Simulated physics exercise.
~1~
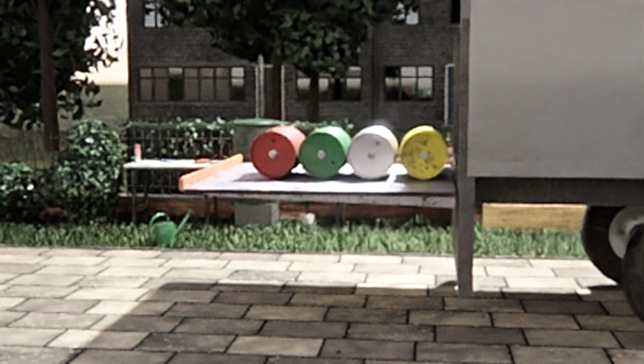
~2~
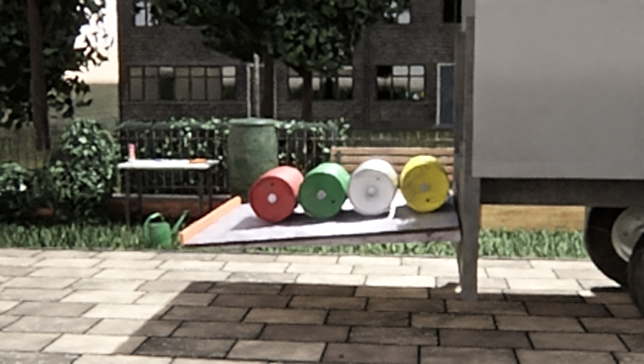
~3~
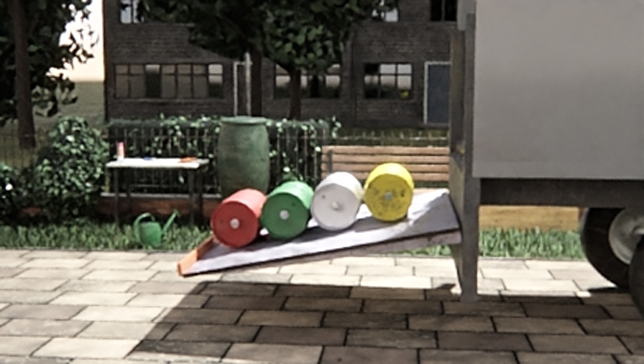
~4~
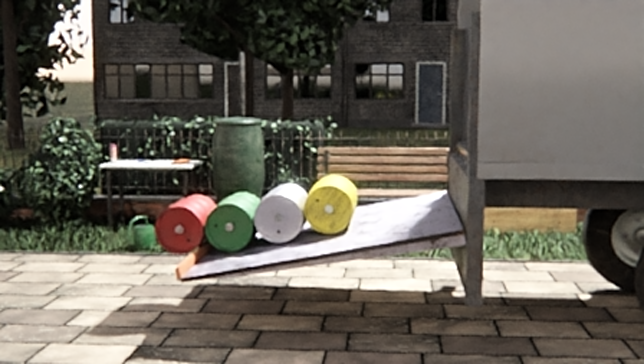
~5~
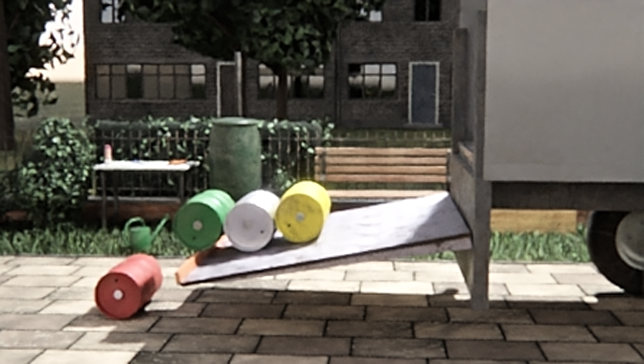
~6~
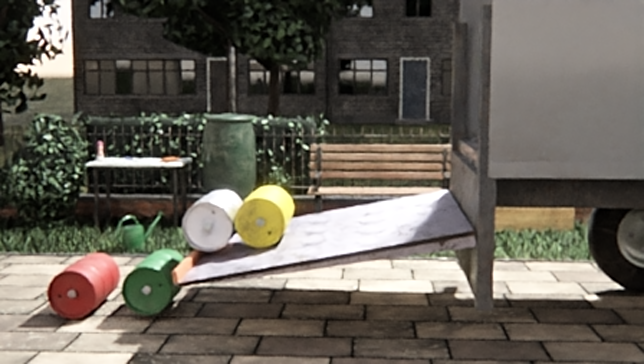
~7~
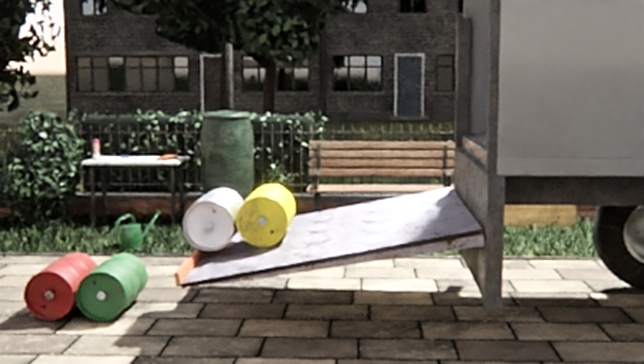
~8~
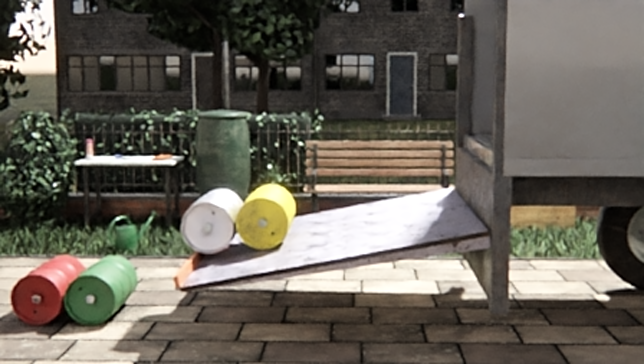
A lift platform behind a van sank and tilted down to the left, sending four colored kegs rolling; the red and then the green dropped over its edge onto the paving, while the white and yellow stayed on the ramp.
